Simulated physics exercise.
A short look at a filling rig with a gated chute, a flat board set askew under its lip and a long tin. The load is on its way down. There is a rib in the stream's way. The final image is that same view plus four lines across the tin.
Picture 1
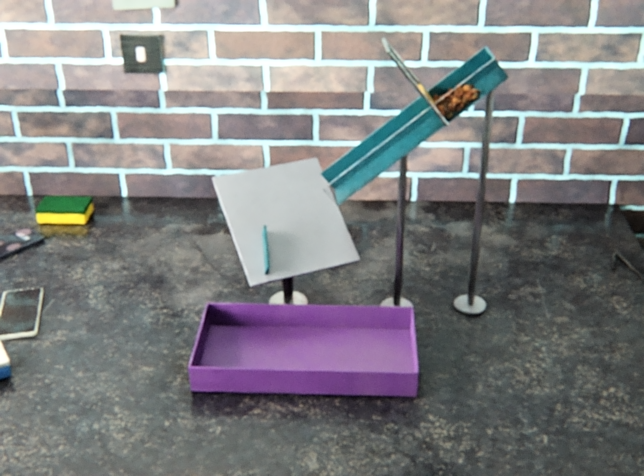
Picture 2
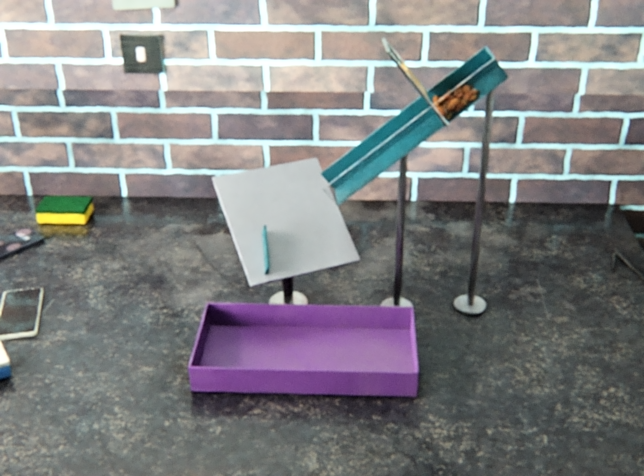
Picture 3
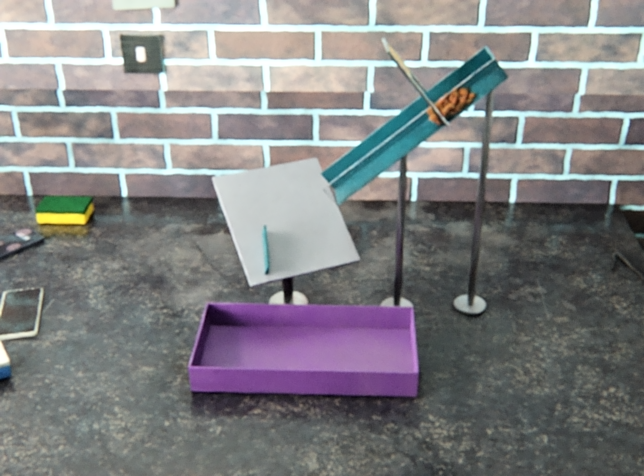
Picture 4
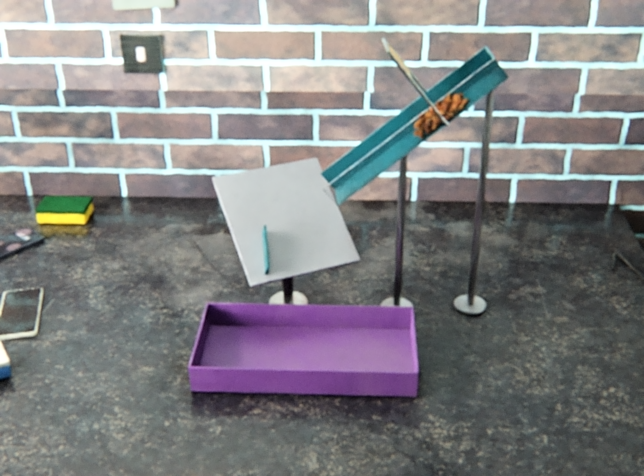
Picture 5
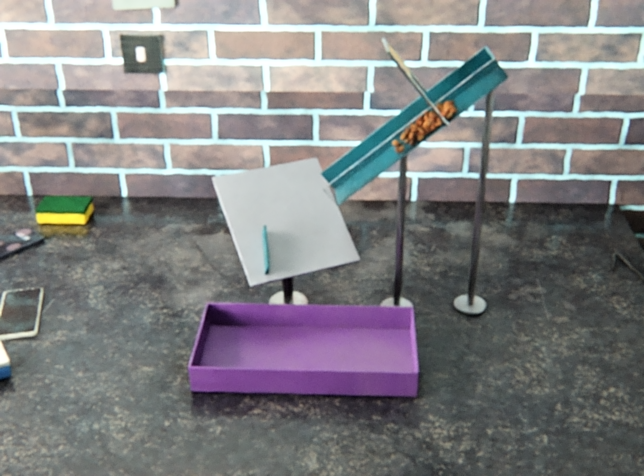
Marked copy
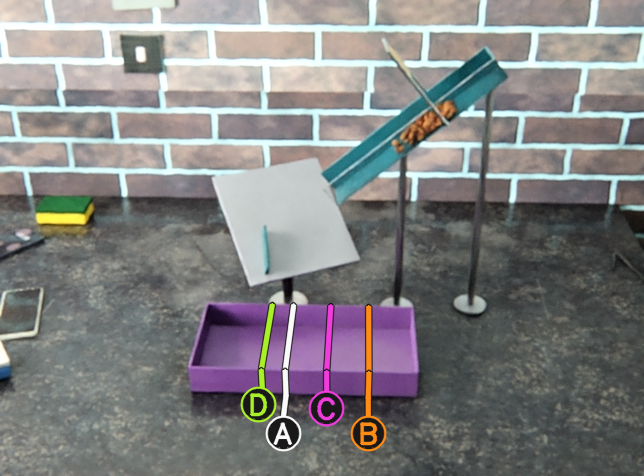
We see brown pieces bunched behind a thin gate near the top of a sloping teal chute, above a tilted gray board and an empty purple tray; the pieces then slide down and left past the gate, spreading along the chute.
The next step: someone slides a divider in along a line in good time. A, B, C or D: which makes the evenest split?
A.
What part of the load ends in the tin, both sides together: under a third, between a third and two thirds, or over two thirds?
It is over two thirds.
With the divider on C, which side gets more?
Left.
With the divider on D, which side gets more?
More lands on the right.
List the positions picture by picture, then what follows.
The first picture shows load behind the gate at (453, 99), bits of dog kibble; lip of the chute at (337, 198), sloping fairly steeply.
The second picture shows middle of the board at (286, 218), tilted fairly steeply; middle of its low edge at (307, 272); of its high edge at (266, 167).
The third picture shows front corners of the tin at (189, 367) and (418, 373), empty; front of the load at (432, 117).
The fourth picture shows middle of the load at (437, 111); its front at (417, 133), about a quarter of the way to the lip; rib from (265, 225) to (268, 268).
The fifth picture shows middle of the load at (426, 127); its front at (398, 150), about a third of the way to the lip.
On the marked copy, line A crosses the front rim at (285, 369); line B crosses the front rim at (368, 371); line C crosses the front rim at (326, 370); line D crosses the front rim at (261, 369).
With A, of what is caught, about half on the left of the divider, about half on the right.
With B, of what is caught, all on the left of the divider, none on the right.
With C, of what is caught, nearly all on the left of the divider, a small part on the right.
With D, of what is caught, a small part on the left of the divider, nearly all on the right.
